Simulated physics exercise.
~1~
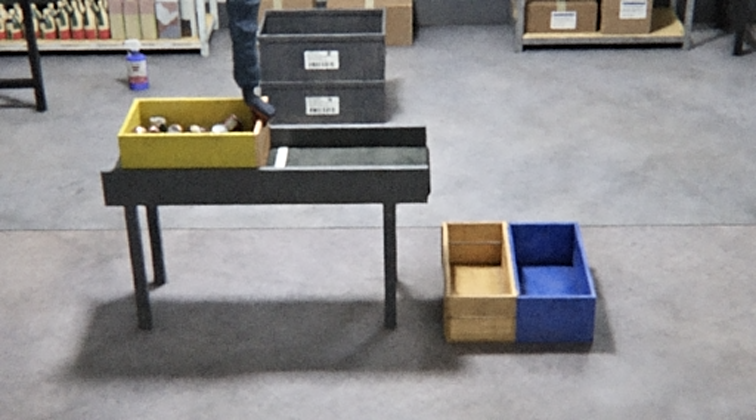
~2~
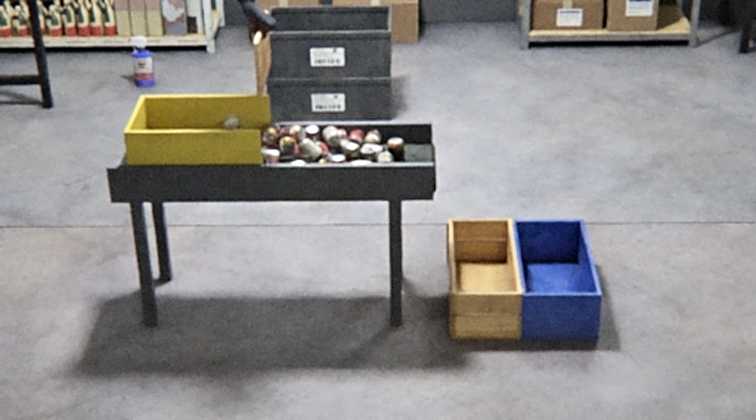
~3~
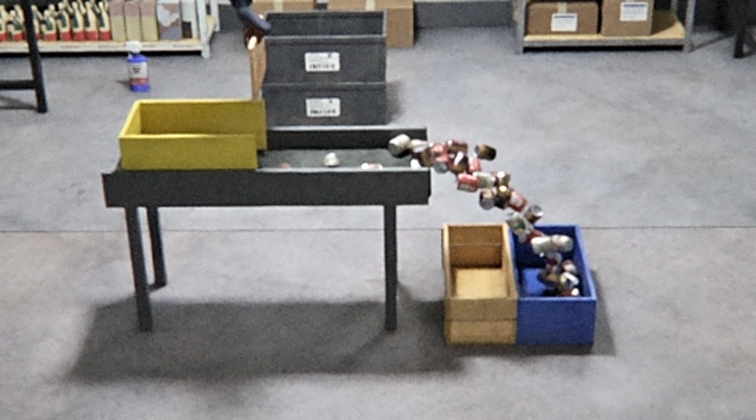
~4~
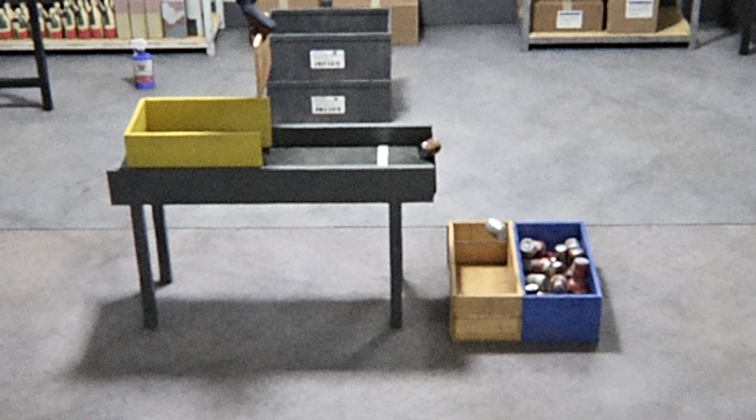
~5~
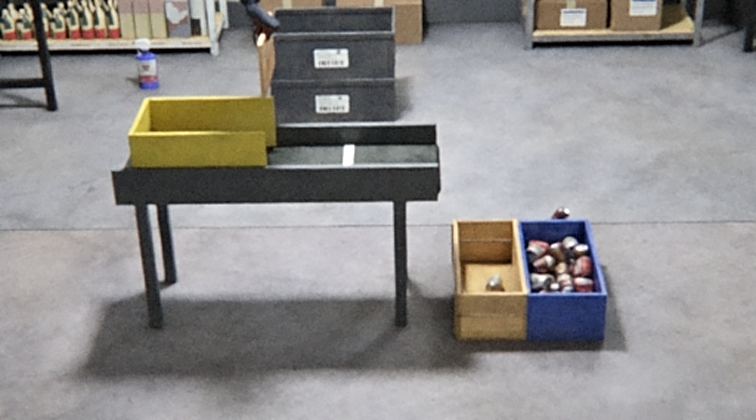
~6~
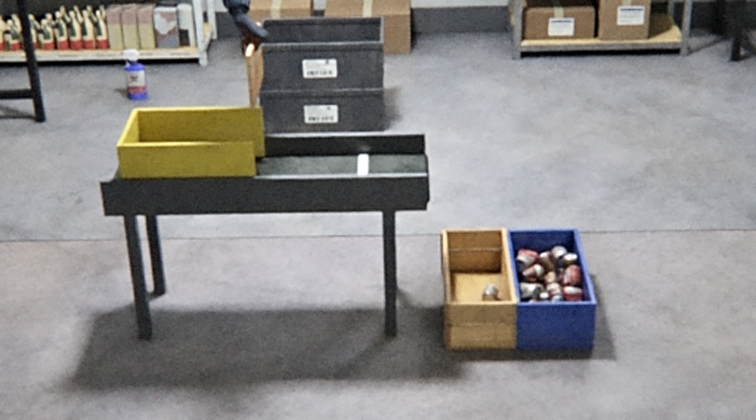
Small cans sit in a yellow pen at the left end of a raised dark belt, with a wooden box and a blue box on the floor beyond its right end. A gloved hand or dark arm lifts the gate, and the cans spread rightward along the belt. They pour off the end in a stream, arcing over the wooden box into the blue one. A last straggler drops off the belt after the rest. Finally the pen and belt are empty, most cans lie heaped in the blue box, and a single can rests in the wooden box.
